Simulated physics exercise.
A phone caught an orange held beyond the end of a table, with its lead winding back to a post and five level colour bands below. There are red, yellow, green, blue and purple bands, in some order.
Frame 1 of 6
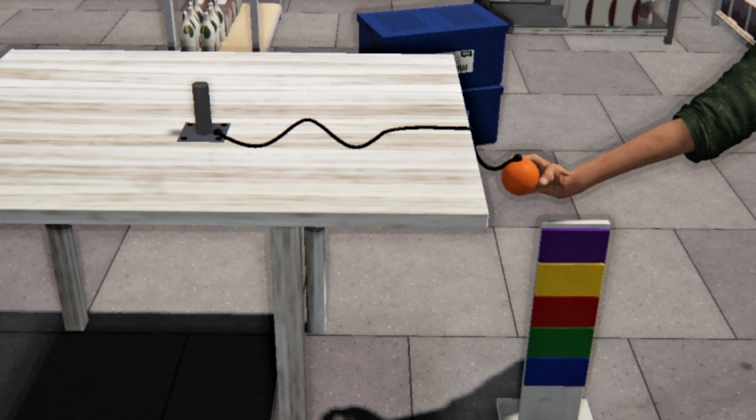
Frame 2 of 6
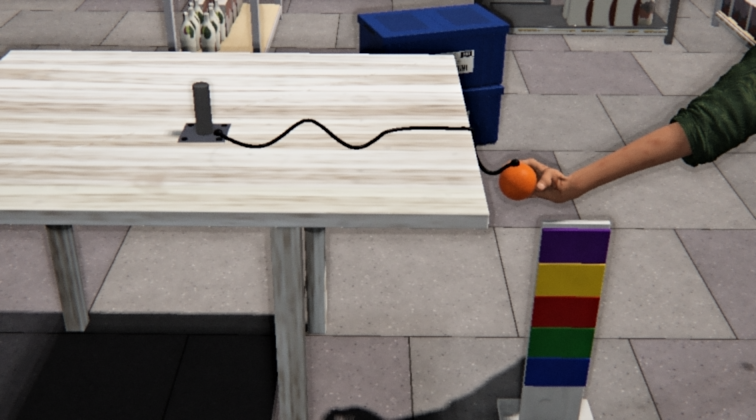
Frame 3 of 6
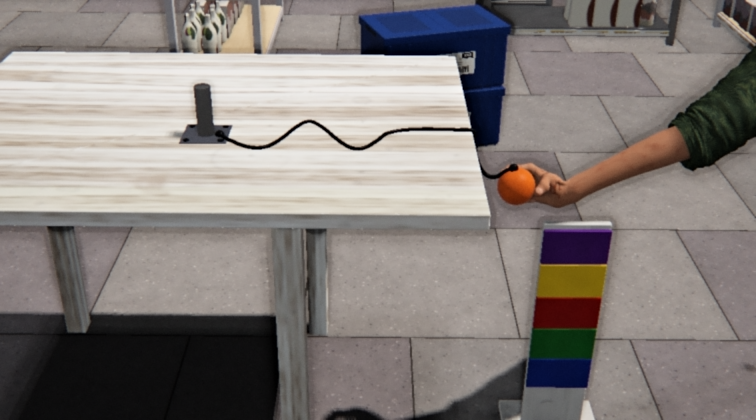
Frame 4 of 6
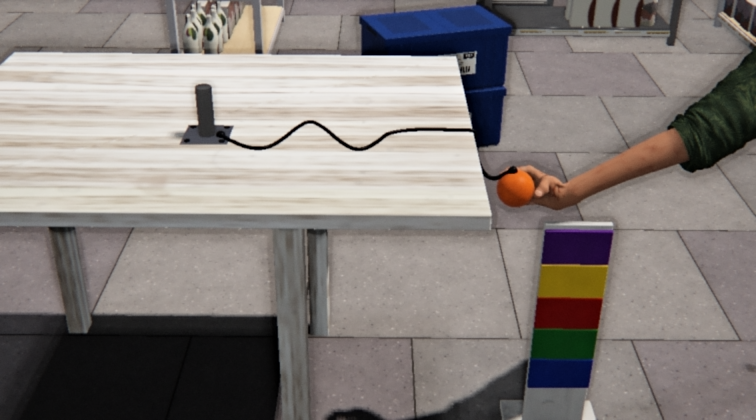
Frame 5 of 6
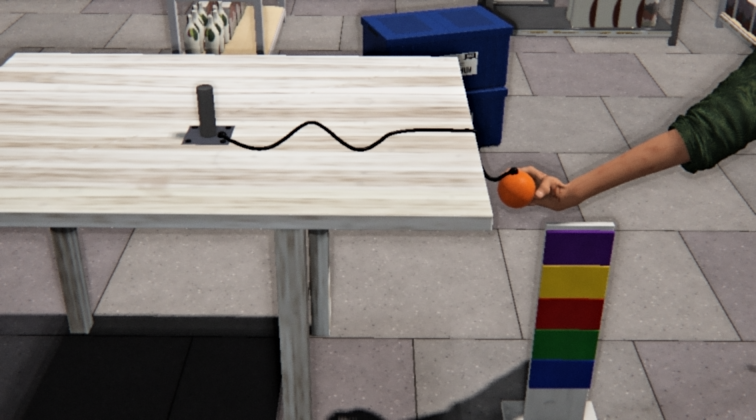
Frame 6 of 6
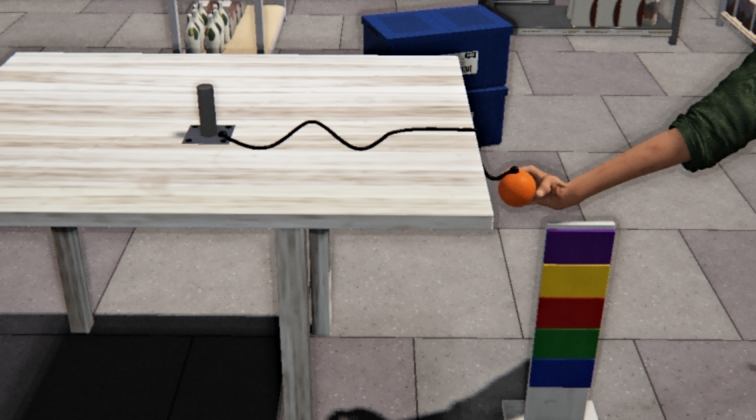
A hand holding an orange ball on a black cord beyond a table's edge, lowering slightly near a colour-banded upright board.
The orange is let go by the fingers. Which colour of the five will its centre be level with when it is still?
Its centre will be level with red.
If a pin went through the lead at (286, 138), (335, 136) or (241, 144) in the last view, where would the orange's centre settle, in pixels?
About (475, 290), (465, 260) and (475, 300).
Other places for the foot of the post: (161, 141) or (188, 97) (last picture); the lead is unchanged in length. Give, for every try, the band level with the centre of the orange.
Try one - yellow; try two - yellow.
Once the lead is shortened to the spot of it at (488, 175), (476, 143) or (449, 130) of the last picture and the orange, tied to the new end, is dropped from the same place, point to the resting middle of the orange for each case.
In order, it ends up near (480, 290), (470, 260) and (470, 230).
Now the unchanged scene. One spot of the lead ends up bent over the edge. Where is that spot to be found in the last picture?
It is around (382, 139).
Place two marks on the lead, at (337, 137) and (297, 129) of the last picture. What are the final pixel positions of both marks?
Near (408, 134) and (337, 134).
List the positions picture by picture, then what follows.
In the first picture, orange (520, 177); purple (574, 248); yellow (570, 281); red (565, 313); green (561, 344); blue (557, 373).
In the second picture, orange (518, 182); lead through (245, 145) (296, 125) (339, 141) (389, 132) (469, 133).
In the third picture, orange (516, 186).
In the fourth picture, orange (515, 189); lead through (247, 147) (298, 127) (342, 142) (392, 133) (472, 135).
In the fifth picture, orange (517, 189).
In the sixth picture, orange (517, 188); lead through (249, 147) (300, 127) (343, 142) (393, 133) (474, 134).
A little later, orange near (432, 297); level with red.
Next, orange near (481, 308); level with red.
When it is over, orange near (470, 310); level with red. Its middle rests at the red band.
